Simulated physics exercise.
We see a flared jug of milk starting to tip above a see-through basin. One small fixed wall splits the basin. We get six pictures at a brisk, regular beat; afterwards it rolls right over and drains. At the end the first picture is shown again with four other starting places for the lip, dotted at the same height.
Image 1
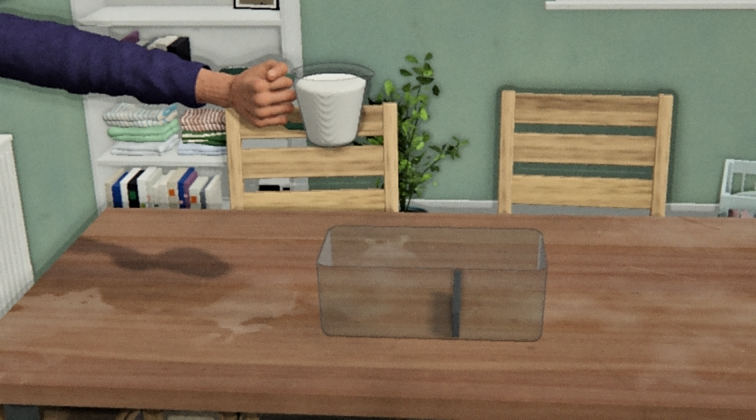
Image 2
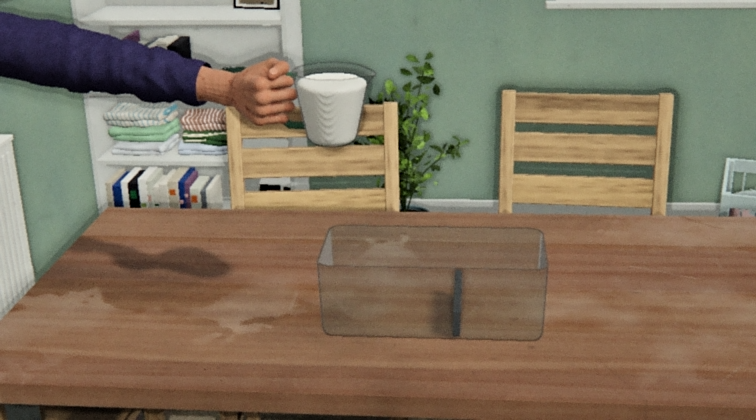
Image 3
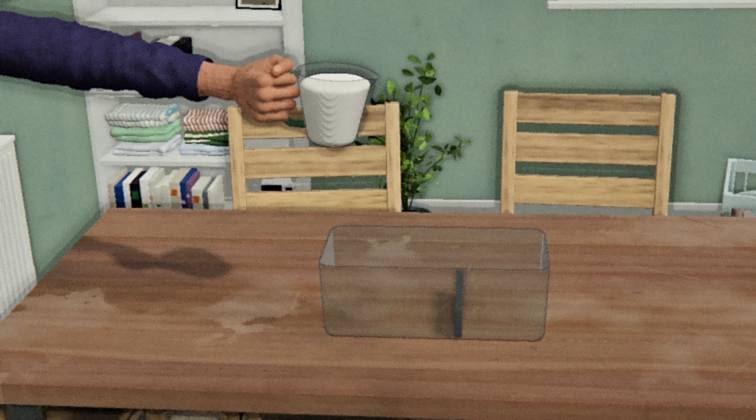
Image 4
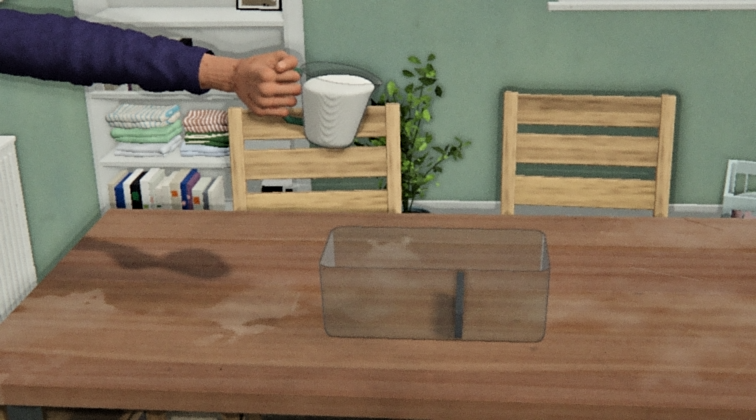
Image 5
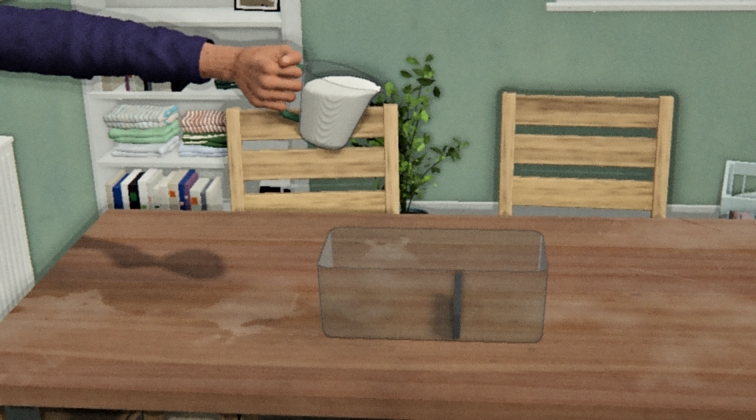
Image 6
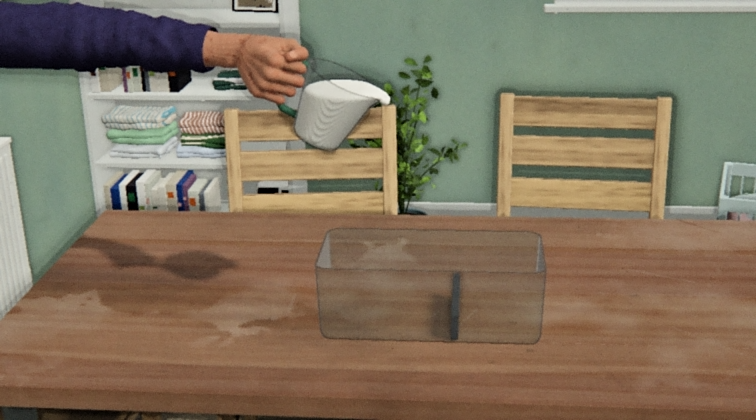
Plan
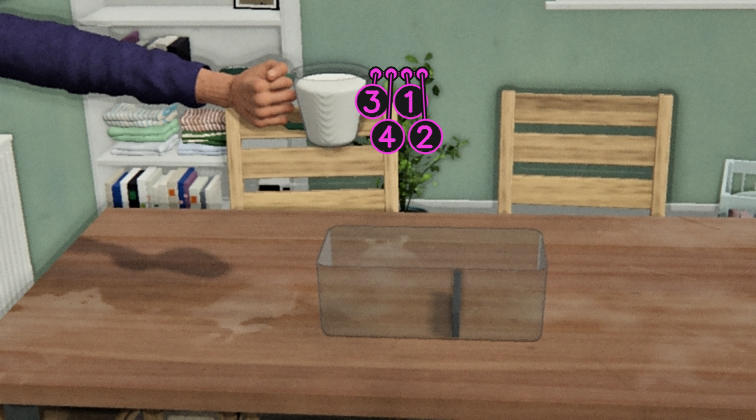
An arm in a dark purple sleeve reaches in from the left over a wooden table, seen from the front and slightly above in a green-walled room. It holds a clear jug of white milk above a see-through basin with a dark divider, before two wooden chairs, a plant and white shelves. The hand slowly tilts the jug rightward until milk reaches its lip, while the view shifts very slightly.
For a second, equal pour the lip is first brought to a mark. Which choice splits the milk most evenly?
4.
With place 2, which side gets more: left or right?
More ends on the right.
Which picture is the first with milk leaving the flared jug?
Picture 6.
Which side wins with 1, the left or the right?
More ends on the right.
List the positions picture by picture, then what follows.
Upright, lip at (374, 73); basin from (322, 333) to (542, 339); top of the wall at (457, 291); nothing has left yet.
Upright, lip at (375, 74); nothing has left yet.
Tipped about 5°, lip at (379, 77); nothing has left yet.
Tipped about 10°, lip at (382, 83); nothing has left yet.
Tipped about 18°, lip at (383, 90); nothing has left yet.
Tipped about 27°, lip at (384, 99); milk is over the lip, down to (384, 99).
On the marked copy, 1 at (406, 73); 2 at (422, 74); 3 at (375, 73); 4 at (391, 73).
If 1 is chosen, about 20 % ends left of the wall and 79 % right of it.
If 2 is chosen, about 7 % ends left of the wall and 90 % right of it; 3 % is lost outside.
If 3 is chosen, about 86 % ends left of the wall and 9 % right of it; 5 % is lost outside.
If 4 is chosen, about 53 % ends left of the wall and 45 % right of it.
